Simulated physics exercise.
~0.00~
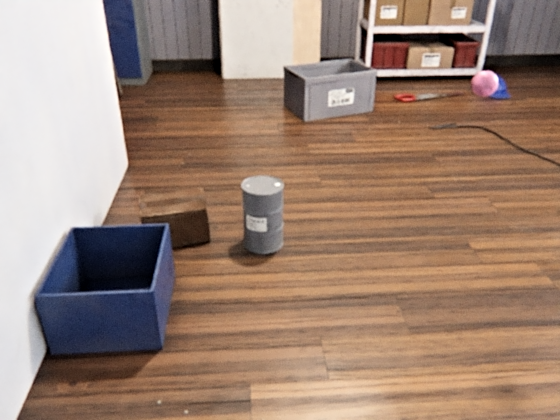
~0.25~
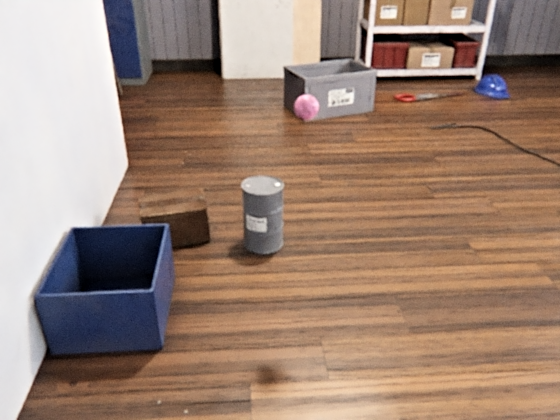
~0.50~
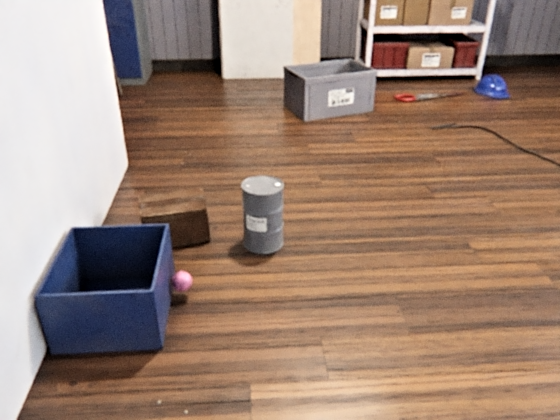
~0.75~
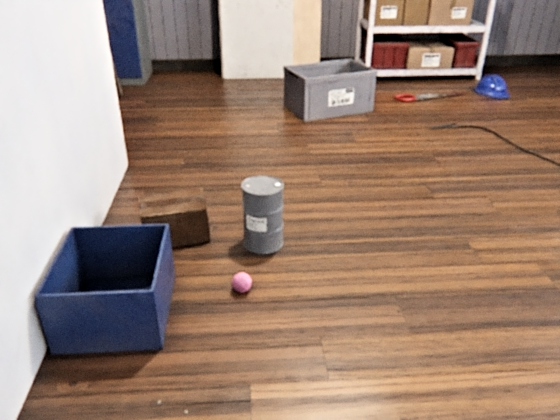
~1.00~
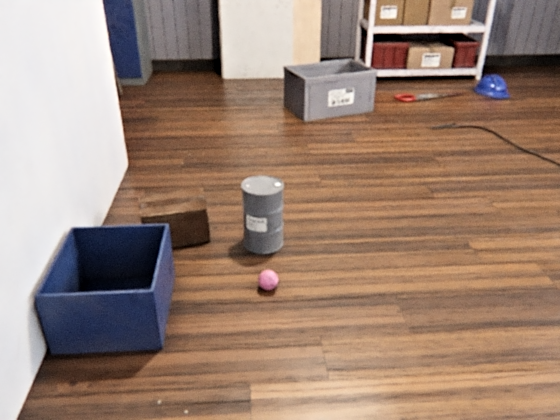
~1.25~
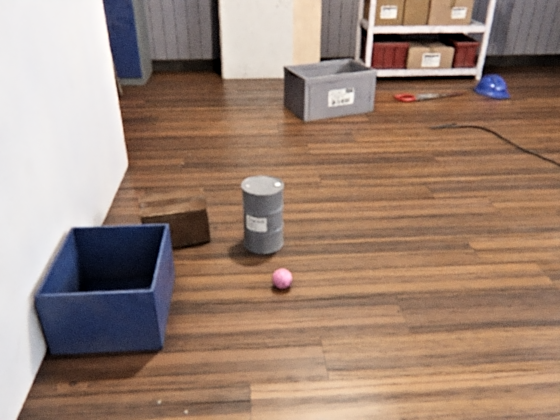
To begin with, a pink ball is in the air at the upper right, near a shelf of boxes and a blue hard hat, while an open blue box sits at the lower left beside a brown parcel and a grey canister. The ball travels left across the view, passing in front of a grey crate. It then drops down to the right side of the blue box, staying outside it. From there it moves back to the right, away from the box. Slowing, it ends on the wooden floor just in front of the canister, which stays standing.
